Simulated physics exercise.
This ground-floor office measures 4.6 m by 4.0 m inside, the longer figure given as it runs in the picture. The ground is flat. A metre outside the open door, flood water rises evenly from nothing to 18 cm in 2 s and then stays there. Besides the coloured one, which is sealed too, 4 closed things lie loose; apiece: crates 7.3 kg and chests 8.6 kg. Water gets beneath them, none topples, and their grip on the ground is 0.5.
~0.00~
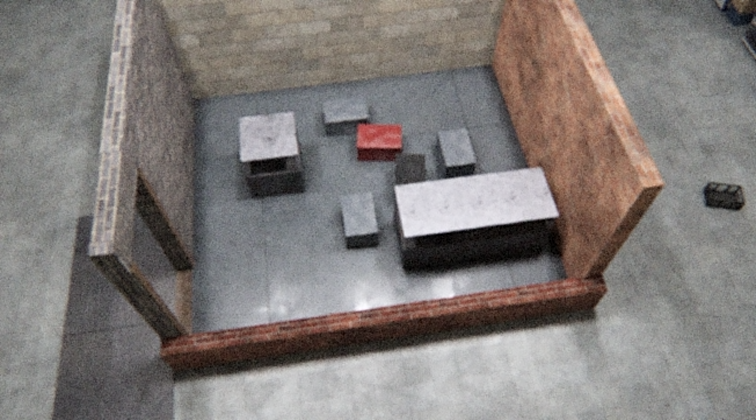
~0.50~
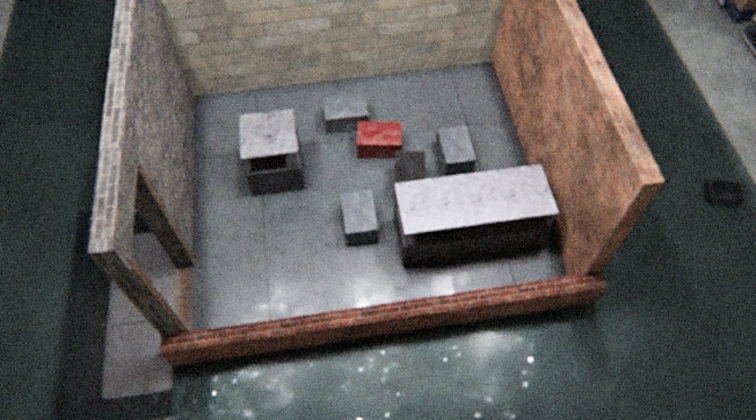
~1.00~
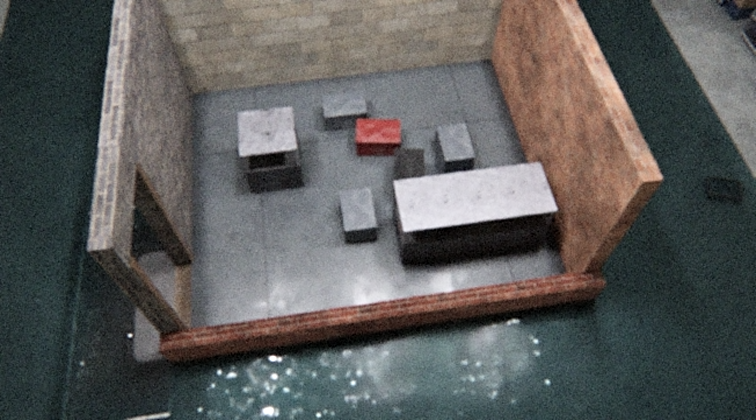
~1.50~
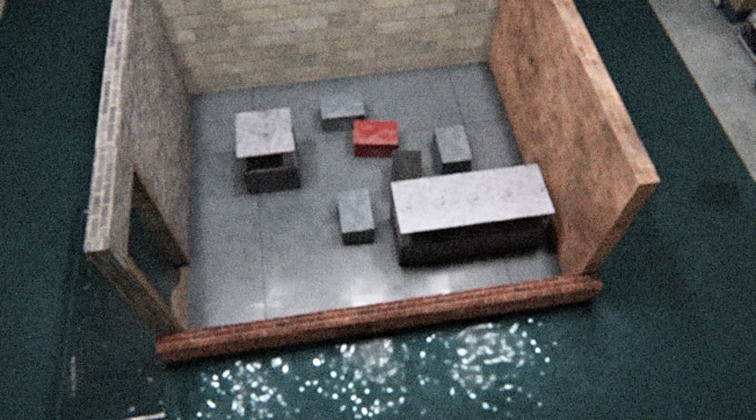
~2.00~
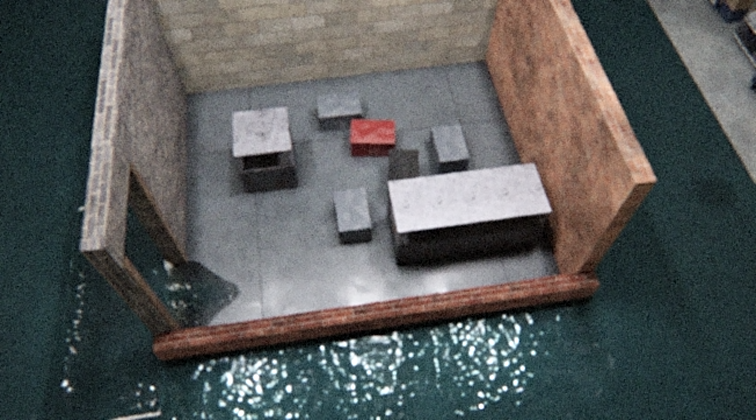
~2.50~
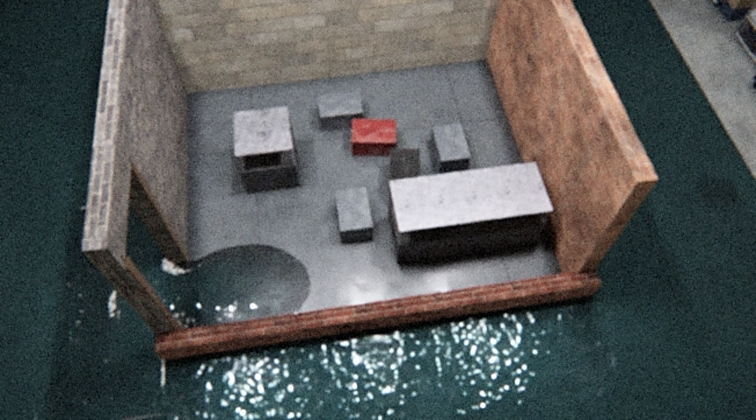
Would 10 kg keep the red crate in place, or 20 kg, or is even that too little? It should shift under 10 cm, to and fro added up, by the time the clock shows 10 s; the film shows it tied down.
Verdict: Only the higher weight holds it.
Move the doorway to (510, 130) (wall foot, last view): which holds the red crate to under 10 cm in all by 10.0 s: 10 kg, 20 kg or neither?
In that case only the larger load is enough.
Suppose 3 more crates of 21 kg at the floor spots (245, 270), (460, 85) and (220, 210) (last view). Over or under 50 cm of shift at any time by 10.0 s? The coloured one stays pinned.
In that order: More, less, less.
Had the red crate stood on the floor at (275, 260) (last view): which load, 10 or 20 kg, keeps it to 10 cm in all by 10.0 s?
Neither is enough.
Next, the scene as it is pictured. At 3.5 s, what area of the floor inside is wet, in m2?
Some 4.5 m2.
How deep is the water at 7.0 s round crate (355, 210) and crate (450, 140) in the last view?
Roughly 5 and 3 cm.
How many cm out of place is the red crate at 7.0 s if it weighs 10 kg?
About 50 cm.
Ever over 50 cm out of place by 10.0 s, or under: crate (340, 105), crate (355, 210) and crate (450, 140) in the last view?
In that order: Short of it, more, more.
After 3.5 s the red crate would be 0 cm from its start with 10 kg and 0 cm from its start with 20 kg; 0 cm of water round it then.
After 4.5 s the red crate would be 0 cm from its start with 10 kg and 0 cm from its start with 20 kg; 3 cm of water round it then.
After 7.0 s the red crate would be 45 cm from its start with 10 kg and 0 cm from its start with 20 kg; 4 cm of water round it then.
After 10.0 s the red crate would be 101 cm from its start with 10 kg and 0 cm from its start with 20 kg; 4 cm of water round it then.
